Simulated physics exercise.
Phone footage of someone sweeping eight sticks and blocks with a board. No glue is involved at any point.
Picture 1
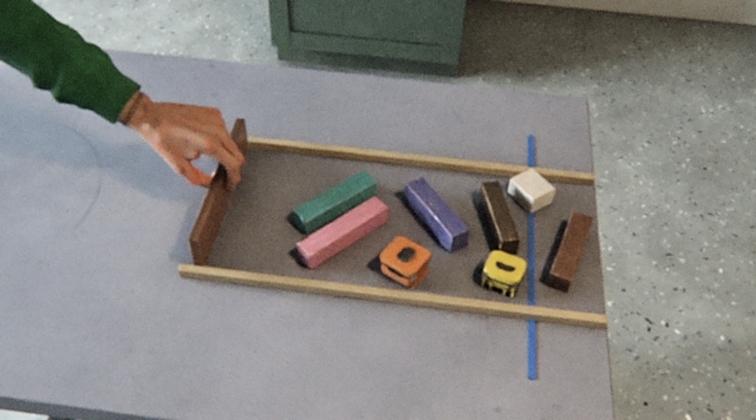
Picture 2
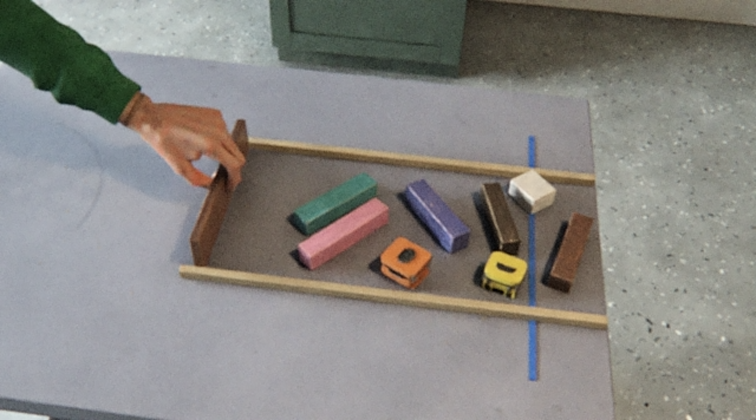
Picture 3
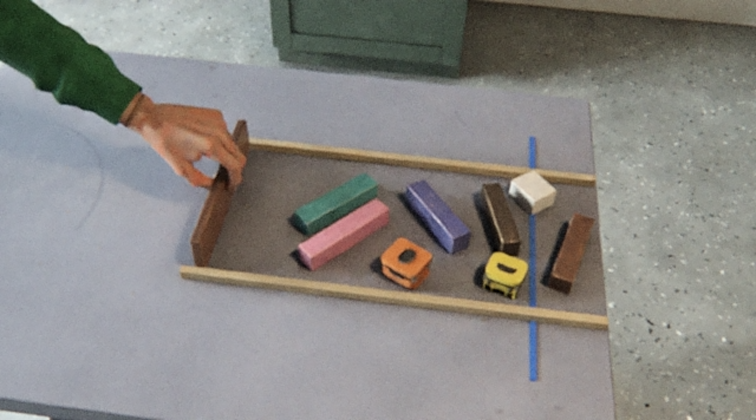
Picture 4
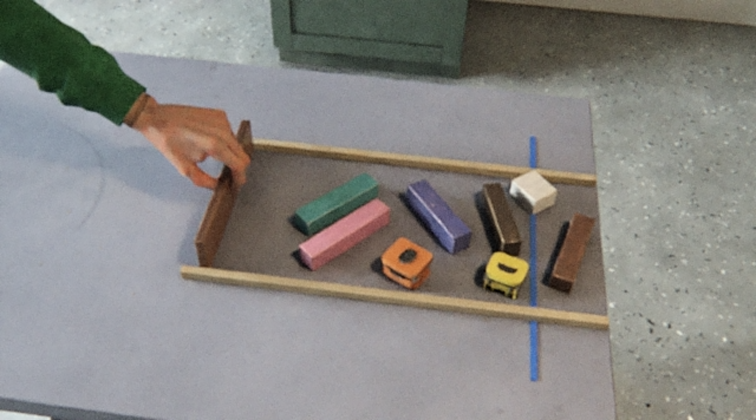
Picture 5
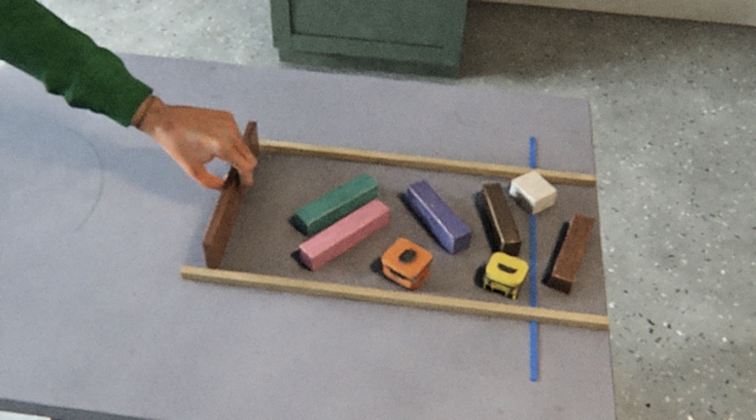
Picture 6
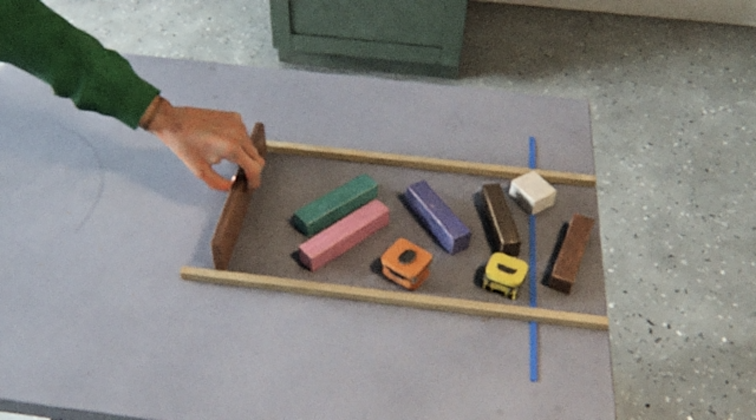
At the start, a hand in a green sleeve holds a brown board upright between two wooden rails, with eight coloured bars and blocks lying to its right. The hand then slides the board a short way right, toward the green and pink bars, while the pieces stay practically still.
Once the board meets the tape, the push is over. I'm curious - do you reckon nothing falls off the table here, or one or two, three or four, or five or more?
The ones that fall? Three or four of them, I think.
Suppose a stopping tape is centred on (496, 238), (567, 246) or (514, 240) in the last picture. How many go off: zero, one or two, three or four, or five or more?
In turn: One or two; five or more; just one or two.
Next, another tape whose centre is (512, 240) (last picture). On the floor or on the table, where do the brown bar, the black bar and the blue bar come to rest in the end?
OK, so the brown bar comes off, the black bar stays where it is, and the blue bar? It stays where it is.
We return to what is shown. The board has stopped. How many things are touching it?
The count is 2.
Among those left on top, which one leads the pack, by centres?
Foremost is the blue bar.
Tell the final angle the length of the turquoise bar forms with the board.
I'd put it at about 0°.
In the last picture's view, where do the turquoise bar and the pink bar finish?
One is at about (545, 219), the other at about (562, 269).
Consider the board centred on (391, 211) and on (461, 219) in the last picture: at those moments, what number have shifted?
Counts: 4 and 8.
Early on, none off yet; brown bar at rest near (572, 253); white block at rest near (533, 193); yellow case at rest near (505, 276).
A while later, none off yet; brown bar at rest near (572, 253); white block at rest near (533, 193); yellow case travelled about its own width near (532, 280).
Finally, the number that fall off is three or four; lost, black bar, yellow case, white block and brown bar.
